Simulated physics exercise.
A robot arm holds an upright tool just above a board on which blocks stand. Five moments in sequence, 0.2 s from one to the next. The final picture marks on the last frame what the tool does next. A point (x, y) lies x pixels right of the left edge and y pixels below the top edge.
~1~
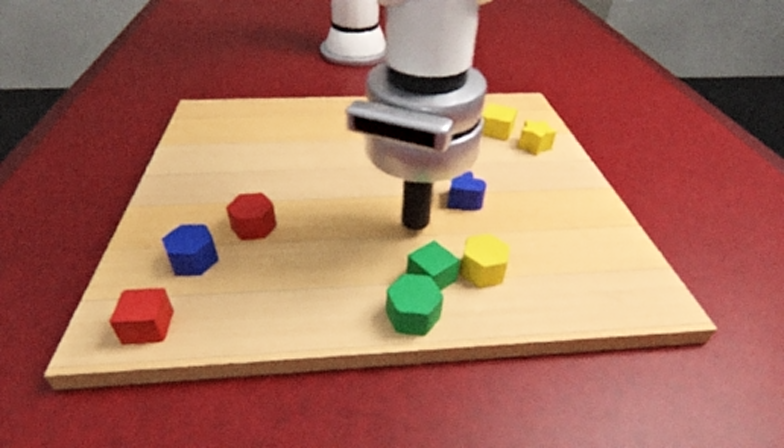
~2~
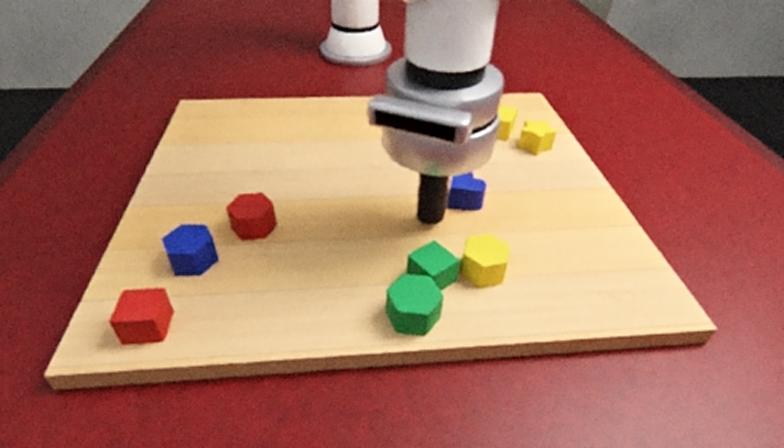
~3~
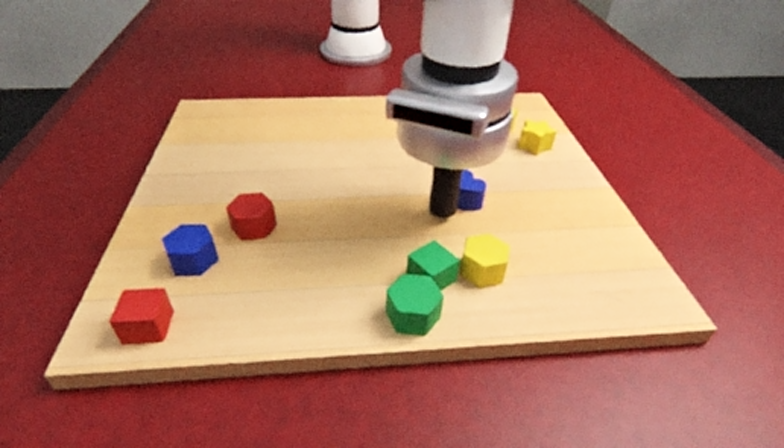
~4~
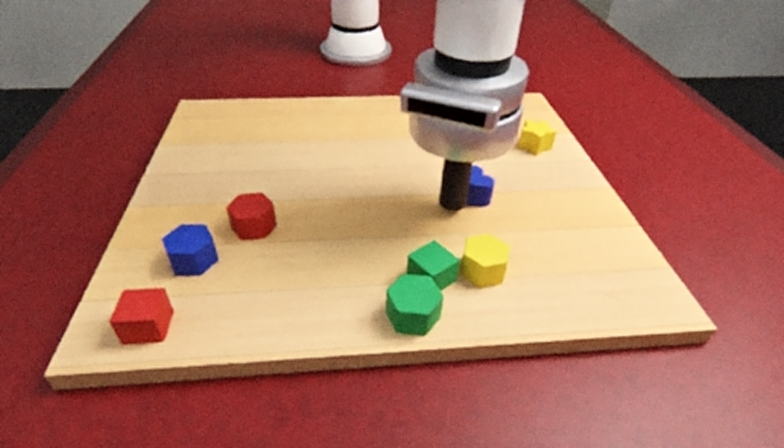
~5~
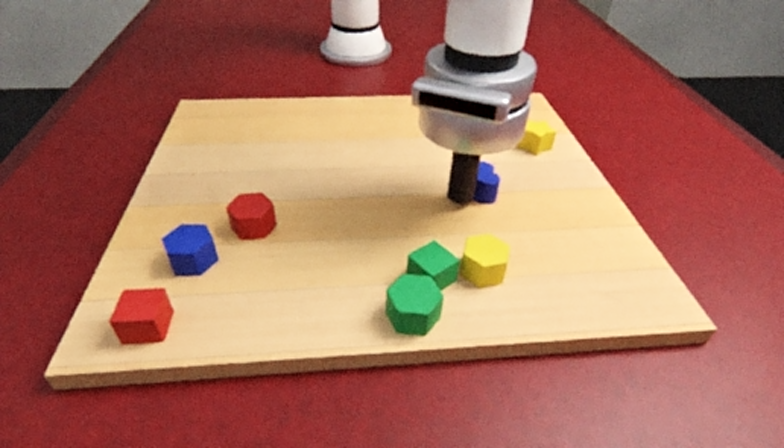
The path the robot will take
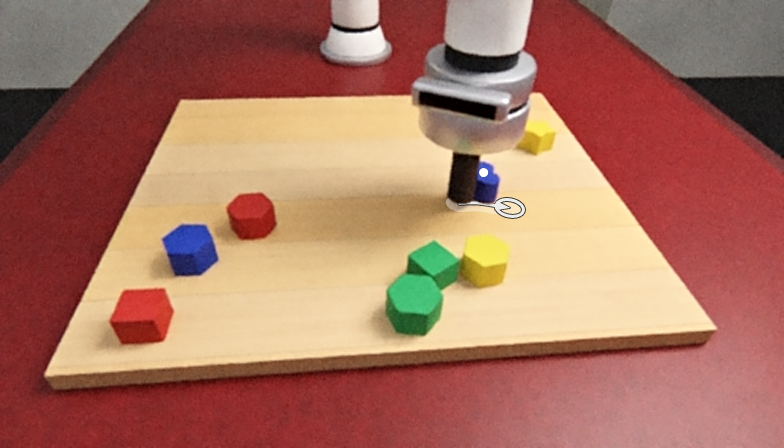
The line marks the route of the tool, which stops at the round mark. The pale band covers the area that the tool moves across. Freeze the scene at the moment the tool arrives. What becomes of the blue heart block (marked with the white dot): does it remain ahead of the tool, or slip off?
It slides aside on the way.
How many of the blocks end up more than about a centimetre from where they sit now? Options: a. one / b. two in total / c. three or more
Option a.
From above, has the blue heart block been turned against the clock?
In short: Yes.
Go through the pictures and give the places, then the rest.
Lower end of the tool at (416, 221), tops of blocks, blue heart block at (467, 180), in the first frame.
Tool at (430, 216), blocks as before, in the second frame.
Tool at (443, 209), blocks as before, in the third frame.
Tool at (453, 203), blue heart block at (476, 176), in the fourth frame.
Tool at (460, 196), blue heart block at (484, 173), in the fifth frame.
The drawn path runs from (459, 203) over (484, 204) to (510, 208); the dot is on the blue heart block.
Halfway along, tool at (486, 197); blue heart block at (498, 169), turned 15° anticlockwise.
At the end, tool at (511, 201); blue heart block at (499, 169), turned 20° anticlockwise.
